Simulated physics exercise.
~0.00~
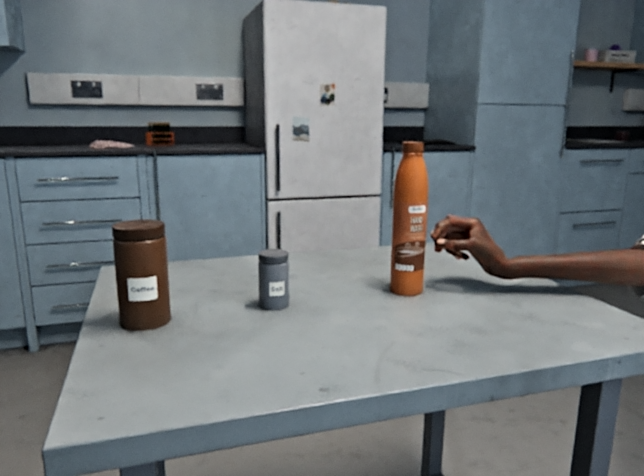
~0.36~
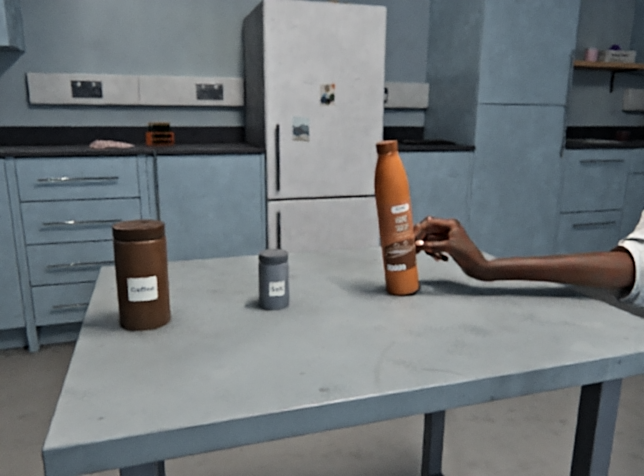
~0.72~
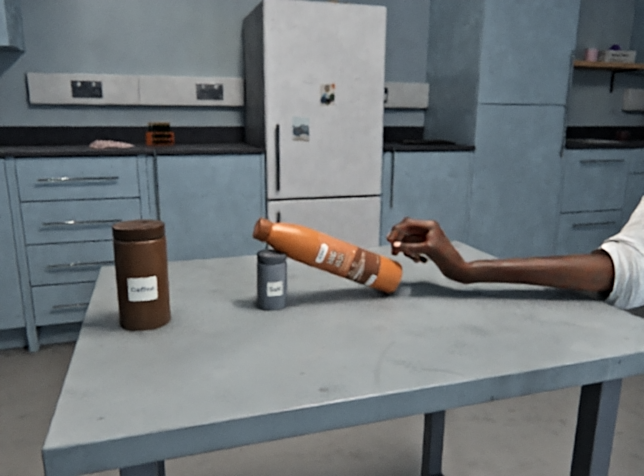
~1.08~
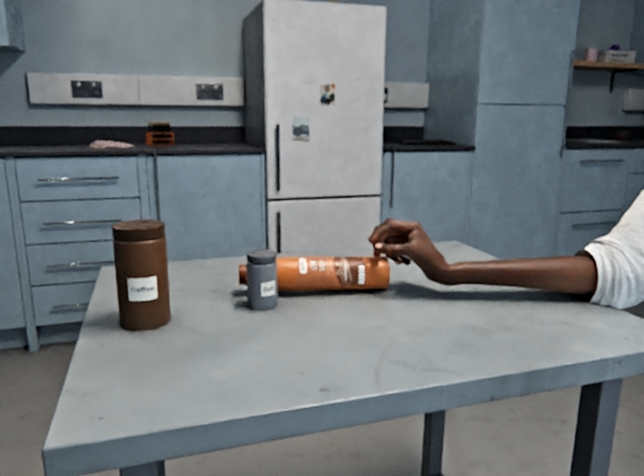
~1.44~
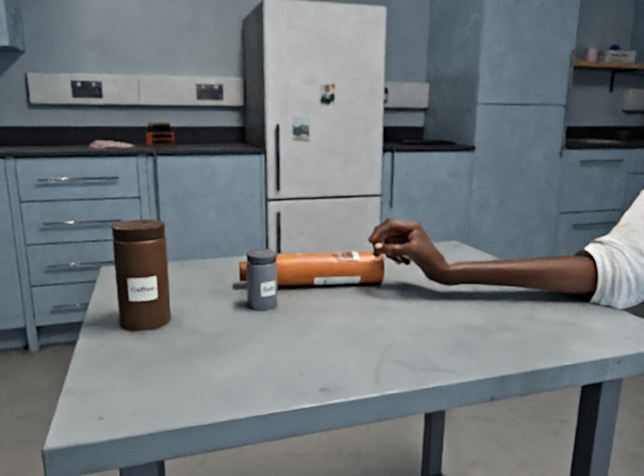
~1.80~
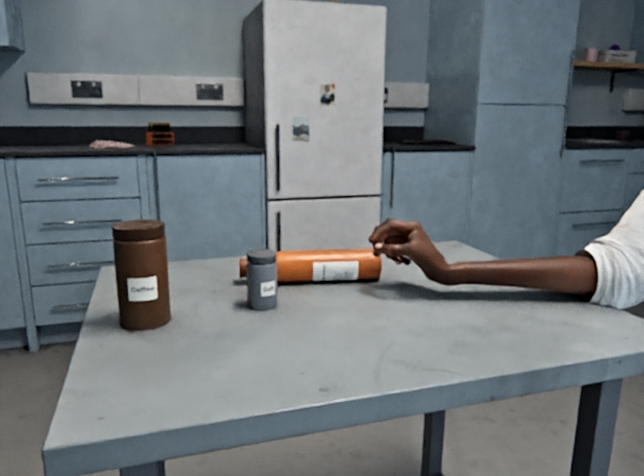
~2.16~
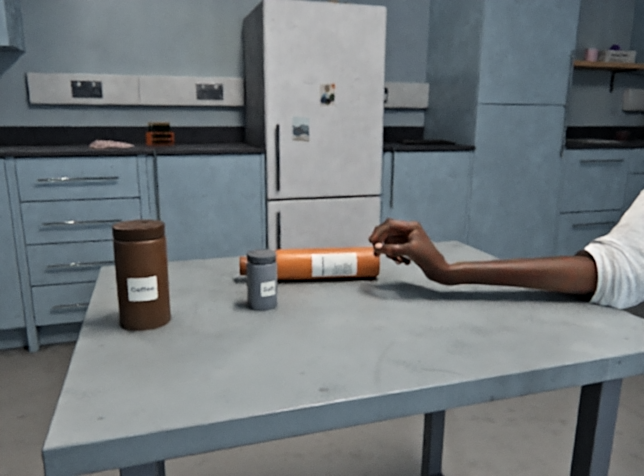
At first, an orange bottle, a small grey shaker and a brown jar stand upright on a grey table in a kitchen, while a hand reaches in from the right toward the bottle. The fingertips meet the bottle and push it, so it leans to the left. It then topples over toward the grey shaker, which shifts slightly left but stays upright. The bottle comes down flat behind the shaker and rolls a little, its labels turning. Finally, it lies still on its side, with the hand held beside its base and the brown jar unmoved.
